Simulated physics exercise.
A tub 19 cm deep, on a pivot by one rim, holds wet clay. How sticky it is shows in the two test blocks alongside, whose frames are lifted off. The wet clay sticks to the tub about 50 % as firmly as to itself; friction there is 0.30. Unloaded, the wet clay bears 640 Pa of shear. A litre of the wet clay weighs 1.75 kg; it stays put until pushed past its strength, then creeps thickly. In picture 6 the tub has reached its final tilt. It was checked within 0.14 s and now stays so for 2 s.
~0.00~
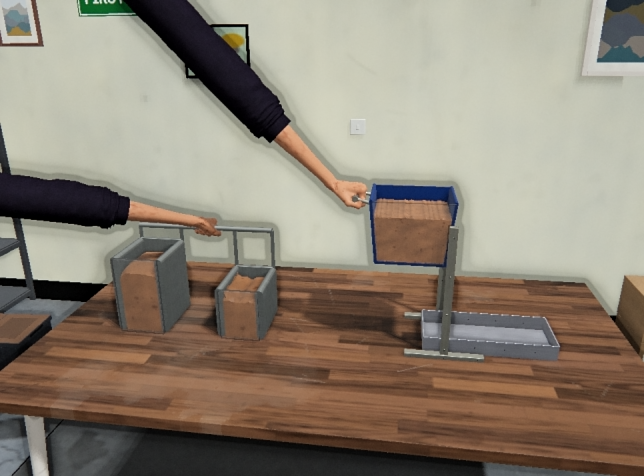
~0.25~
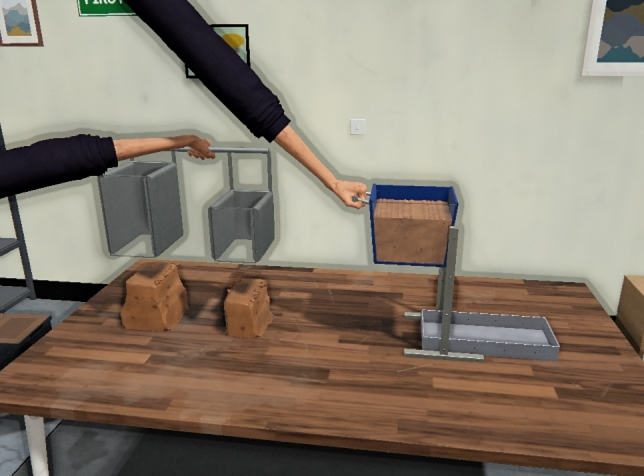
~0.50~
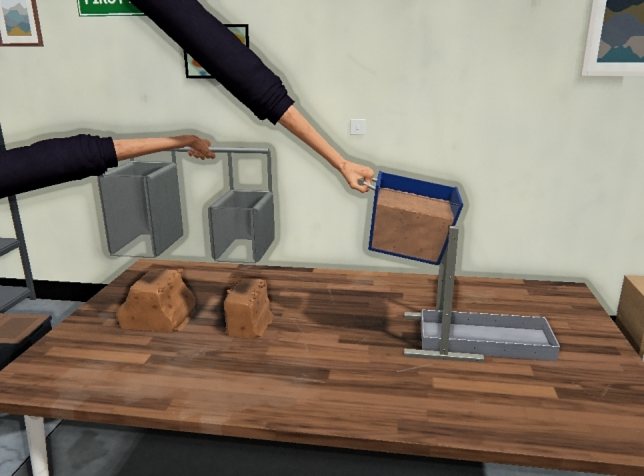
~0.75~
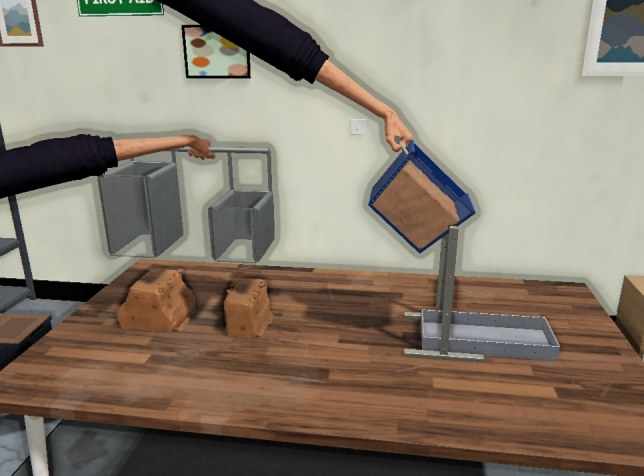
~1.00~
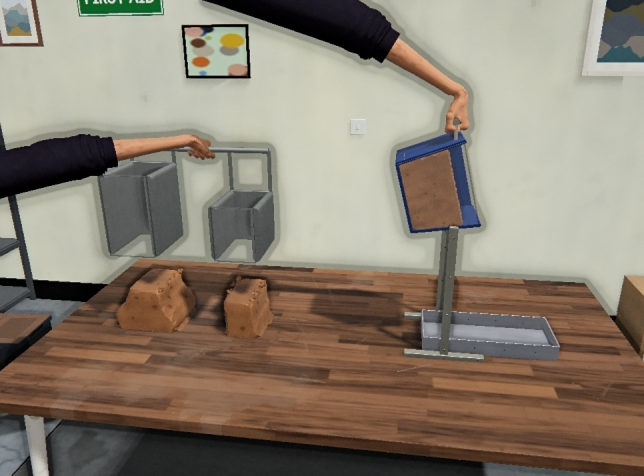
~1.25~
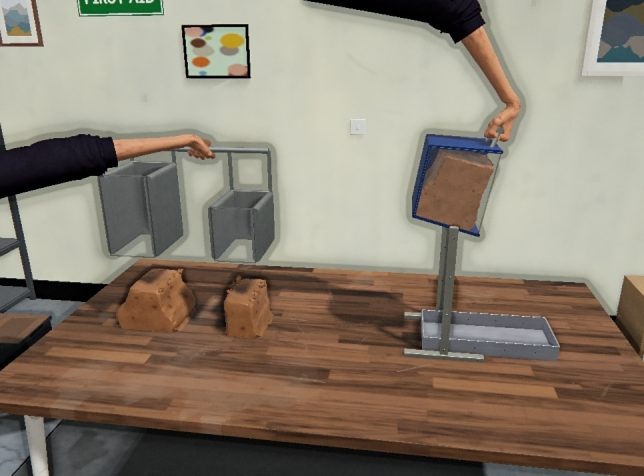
Wooden tabletop, a hand lifting moulds off two clay blocks, the left slumping, then another hand tilting a filled blue tub sideways.
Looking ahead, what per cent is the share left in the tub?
Close to 37 per cent.
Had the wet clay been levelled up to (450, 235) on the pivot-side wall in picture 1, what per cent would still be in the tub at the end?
Then about 45 %.
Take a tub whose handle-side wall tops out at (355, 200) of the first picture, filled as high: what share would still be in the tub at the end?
Then about 35 %.
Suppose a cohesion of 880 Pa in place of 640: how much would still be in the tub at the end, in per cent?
Then about 40 %.
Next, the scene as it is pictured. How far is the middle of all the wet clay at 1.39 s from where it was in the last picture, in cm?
Some 6 cm.
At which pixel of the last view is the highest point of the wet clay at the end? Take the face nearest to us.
Around (449, 195).
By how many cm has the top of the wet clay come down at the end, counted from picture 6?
Roughly 11 cm.
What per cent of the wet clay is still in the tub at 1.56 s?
Some 35 per cent.
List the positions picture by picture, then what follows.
Handle-side rim at (372, 201), tilt 0 degrees; top of the wet clay at (430, 218); blocks stand 22 cm, 14 cm (left to right), in the first picture.
Handle-side rim at (372, 201), tilt 0 degrees; top of the wet clay at (430, 218); blocks stand 18 cm, 14 cm (left to right), in the second picture.
Handle-side rim at (379, 187), tilt 11 degrees; top of the wet clay at (382, 204); blocks stand 16 cm, 14 cm (left to right), in the third picture.
Handle-side rim at (414, 154), tilt 43 degrees; top of the wet clay at (406, 170); blocks stand 16 cm, 14 cm (left to right), in the fourth picture.
Handle-side rim at (465, 144), tilt 76 degrees; top of the wet clay at (444, 152); blocks stand 16 cm, 14 cm (left to right), in the fifth picture.
Handle-side rim at (501, 154), tilt 99 degrees; top of the wet clay at (450, 157); blocks stand 16 cm, 14 cm (left to right), in the sixth picture.
After 1.39 s, the tub is at 99 degrees and holds 73 %.
After 1.56 s, the tub is at 99 degrees and holds 37 %.
After 1.73 s, the tub is at 99 degrees and holds 37 %.
After 1.90 s, the tub is at 99 degrees and holds 37 %.
After 3.25 s, at the end, the tub is at 99 degrees and holds 37 %.
